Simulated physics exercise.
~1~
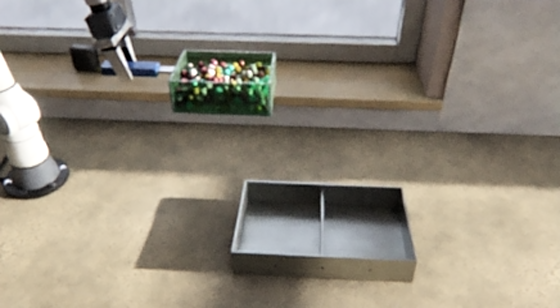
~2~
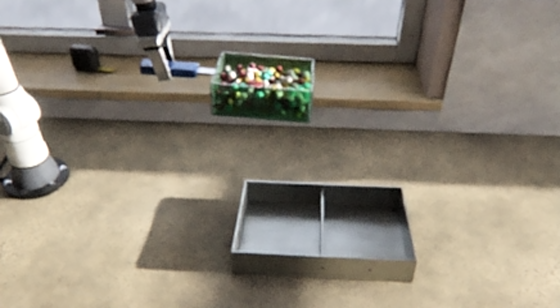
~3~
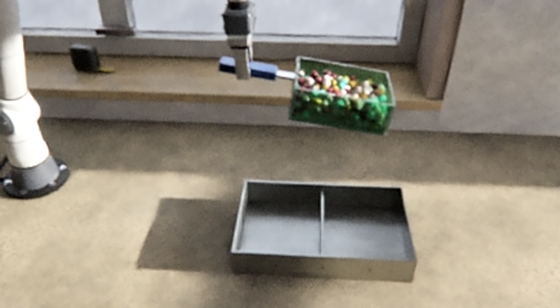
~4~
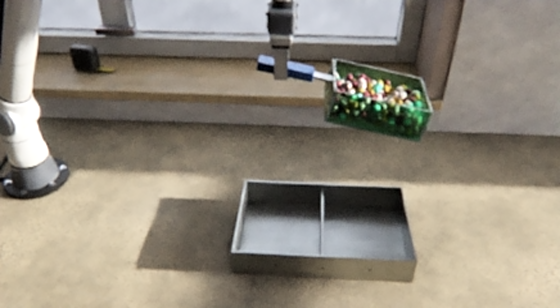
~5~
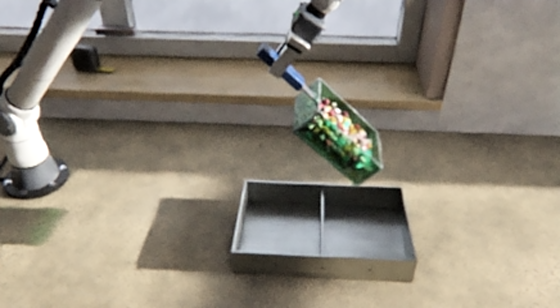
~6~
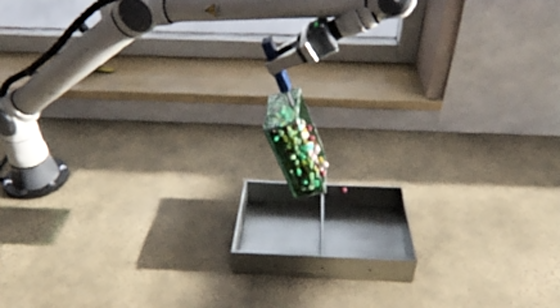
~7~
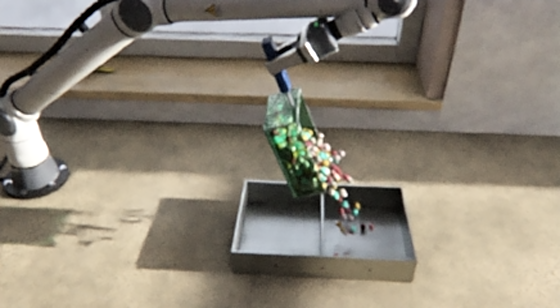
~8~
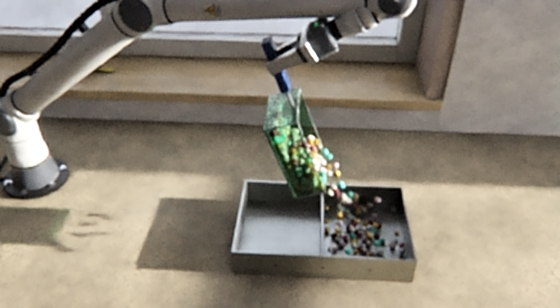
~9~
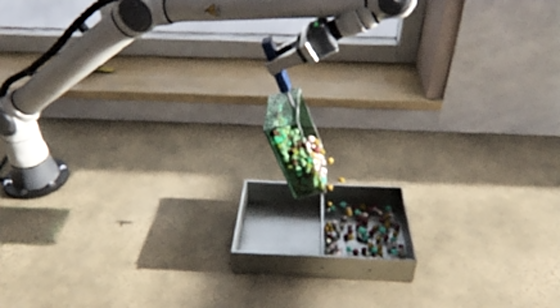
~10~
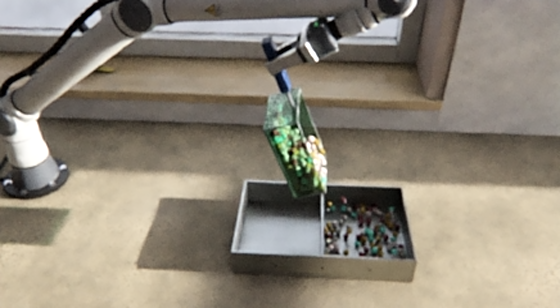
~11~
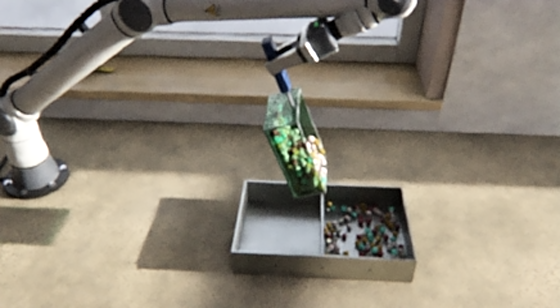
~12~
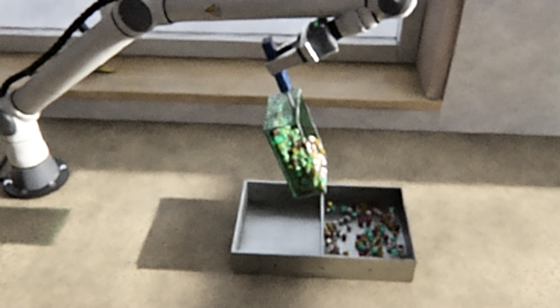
A robot arm carries a box right and tips some colourful sweets into the tray's right part.
